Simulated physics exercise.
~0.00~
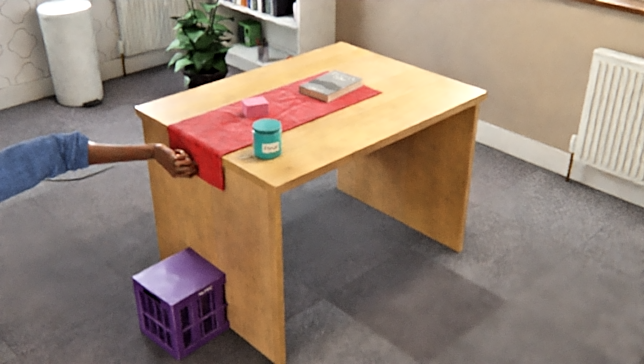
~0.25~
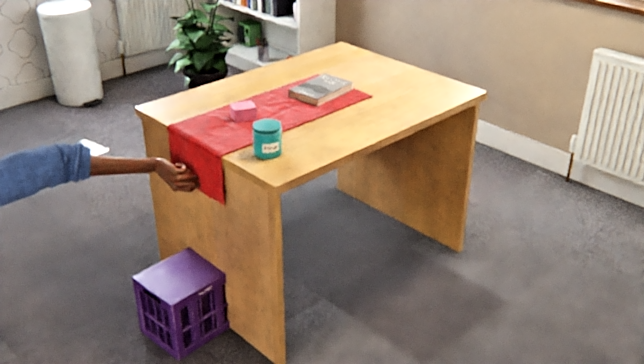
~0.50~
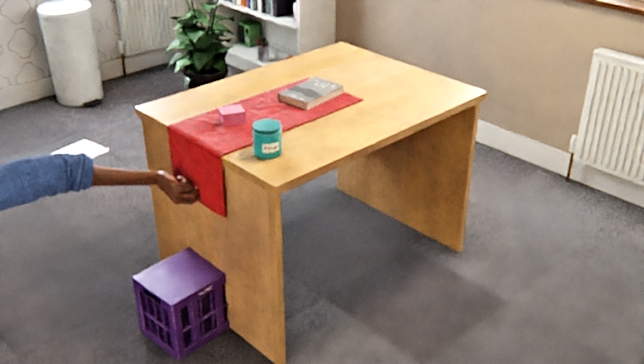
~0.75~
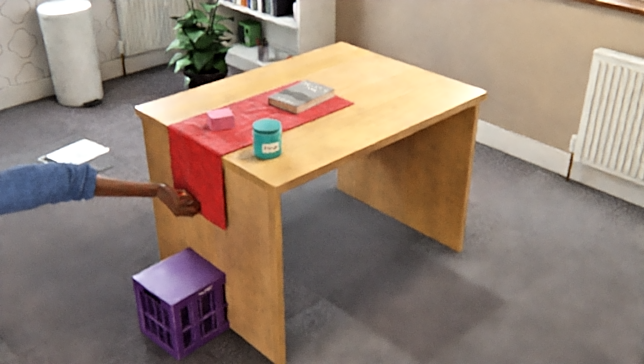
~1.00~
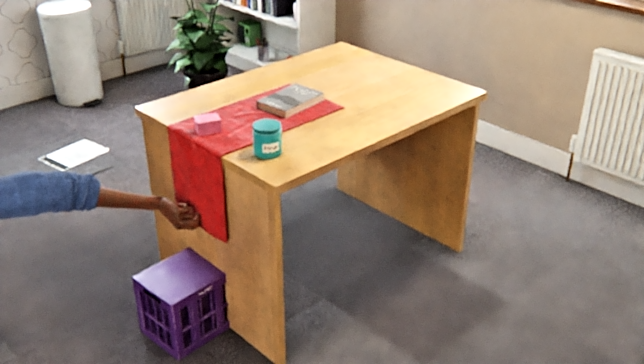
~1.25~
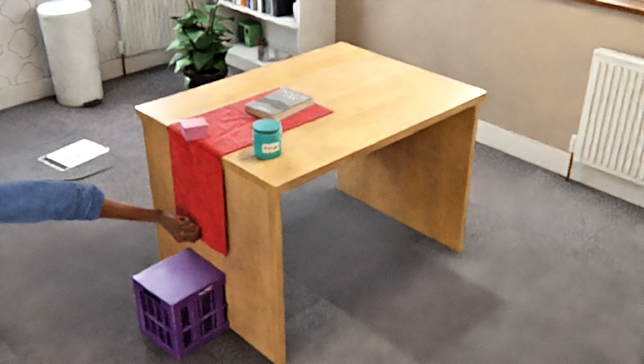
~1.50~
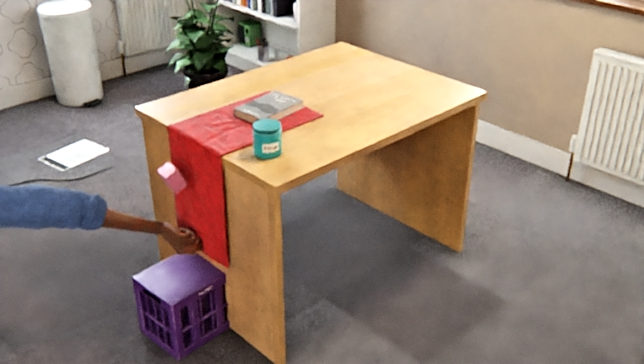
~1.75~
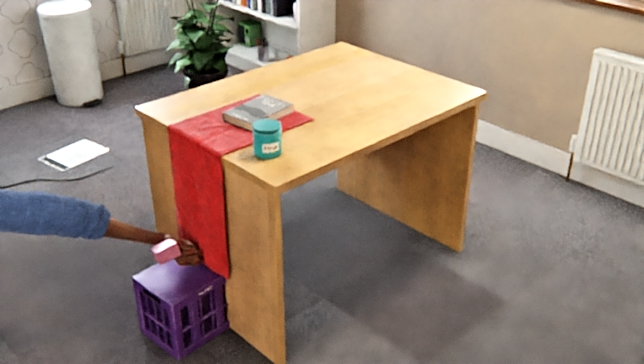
In this clip, a hand pulls a red cloth down over the left end of a wooden desk, carrying a pink block and a grey book along until the block tumbles off toward a purple crate, while the book and a turquoise jar remain on top.
